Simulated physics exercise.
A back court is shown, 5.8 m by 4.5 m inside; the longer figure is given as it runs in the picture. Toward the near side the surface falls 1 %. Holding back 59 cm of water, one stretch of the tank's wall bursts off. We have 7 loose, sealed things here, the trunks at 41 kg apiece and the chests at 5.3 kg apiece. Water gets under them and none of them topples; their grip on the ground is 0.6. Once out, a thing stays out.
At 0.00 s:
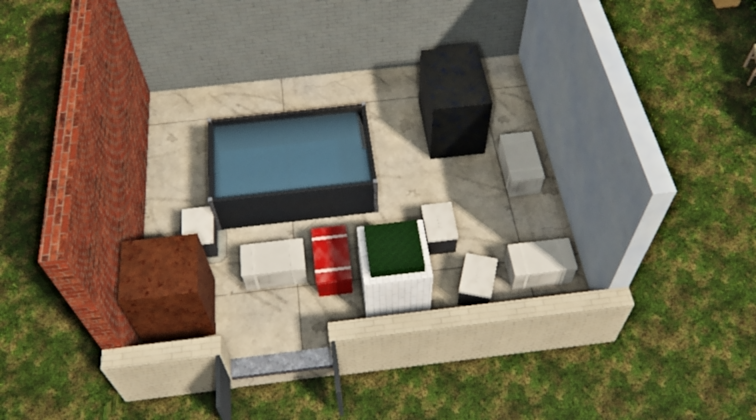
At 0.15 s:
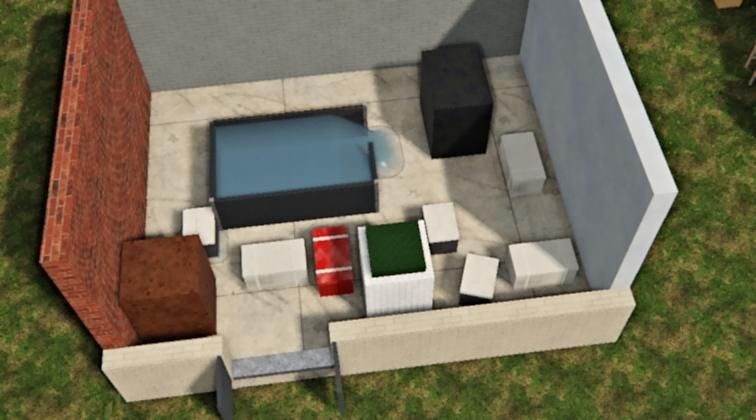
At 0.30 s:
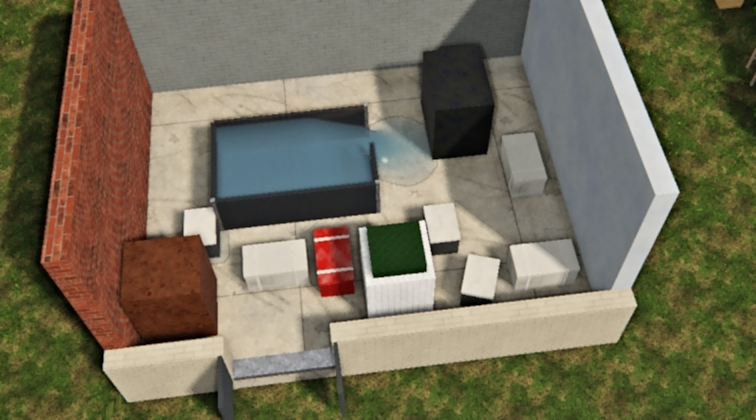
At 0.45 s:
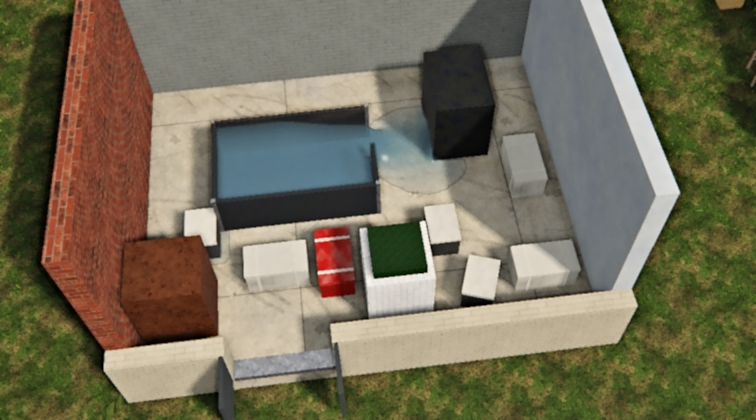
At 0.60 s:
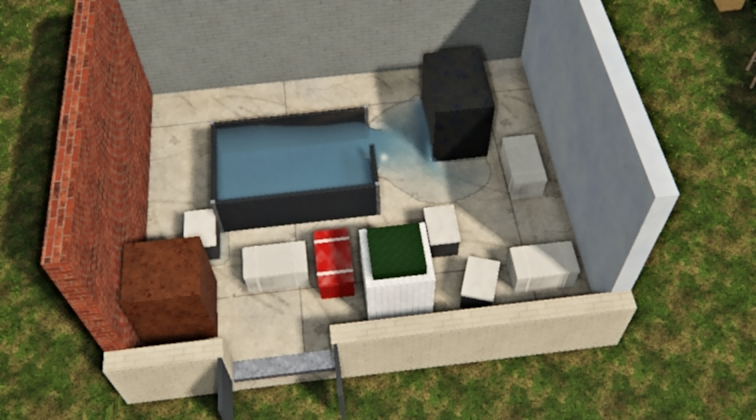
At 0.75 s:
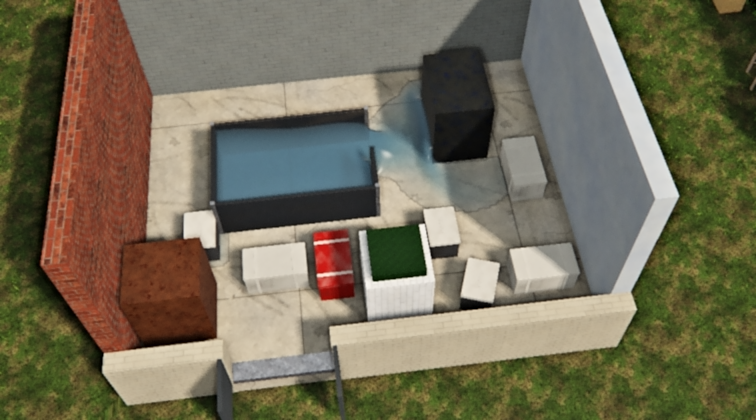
Walled back court with a dark-sided tank, water pouring through its right side and spreading across pale paving around a black block.
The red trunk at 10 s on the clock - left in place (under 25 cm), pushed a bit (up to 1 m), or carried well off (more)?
Expect a tiny change in position.
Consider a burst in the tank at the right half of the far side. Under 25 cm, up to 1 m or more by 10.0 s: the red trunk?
Outcome for the red trunk: It remains nearly still.
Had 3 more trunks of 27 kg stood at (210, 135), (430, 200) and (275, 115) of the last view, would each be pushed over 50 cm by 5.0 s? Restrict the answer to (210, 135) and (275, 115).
So that's behind the line and then behind the line.
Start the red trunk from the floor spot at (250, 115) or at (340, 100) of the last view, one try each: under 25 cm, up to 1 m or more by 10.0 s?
Respectively: It rests almost unmoved; it edges along somewhat.
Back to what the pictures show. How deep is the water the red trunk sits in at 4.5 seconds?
Roughly 1 cm.
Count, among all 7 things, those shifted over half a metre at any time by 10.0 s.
Total: 2.
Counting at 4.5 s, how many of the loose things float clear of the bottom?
At that time, 3.
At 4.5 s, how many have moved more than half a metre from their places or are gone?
The number I get is 1.
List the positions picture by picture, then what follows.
The first frame shows the red trunk at (331, 253), on the bottom; water covers 2.7 m2; 0 of 7 have shifted.
The second frame shows the red trunk at (332, 253), on the bottom; water covers 3.1 m2; 0 of 7 have shifted.
The third frame shows the red trunk at (333, 254), on the bottom; 3.6 m2 under water; 0 of 7 have shifted.
The fourth frame shows the red trunk at (334, 254) rests on the ground; water covers 4.0 m2; 0 of 7 have shifted.
The fifth frame shows the red trunk at (333, 256), on the bottom; water covers 4.4 m2; 0 of 7 have shifted.
The sixth frame shows the red trunk at (333, 257), on the bottom; 4.9 m2 under water; 0 of 7 have shifted.
After 2.0 s the red trunk is near (333, 257), 0.0 m from its start, aground; 0 of 7 are out; 0 afloat.
After 4.5 s the red trunk is near (333, 257), 0.0 m from its start, aground; 0 of 7 are out; 3 afloat.
After 7.0 s the red trunk is near (333, 257), 0.0 m from its start, aground; 0 of 7 are out; 4 afloat.
After 10.0 s the red trunk is near (333, 257), 0.0 m from its start, aground; 0 of 7 are out; 3 afloat.
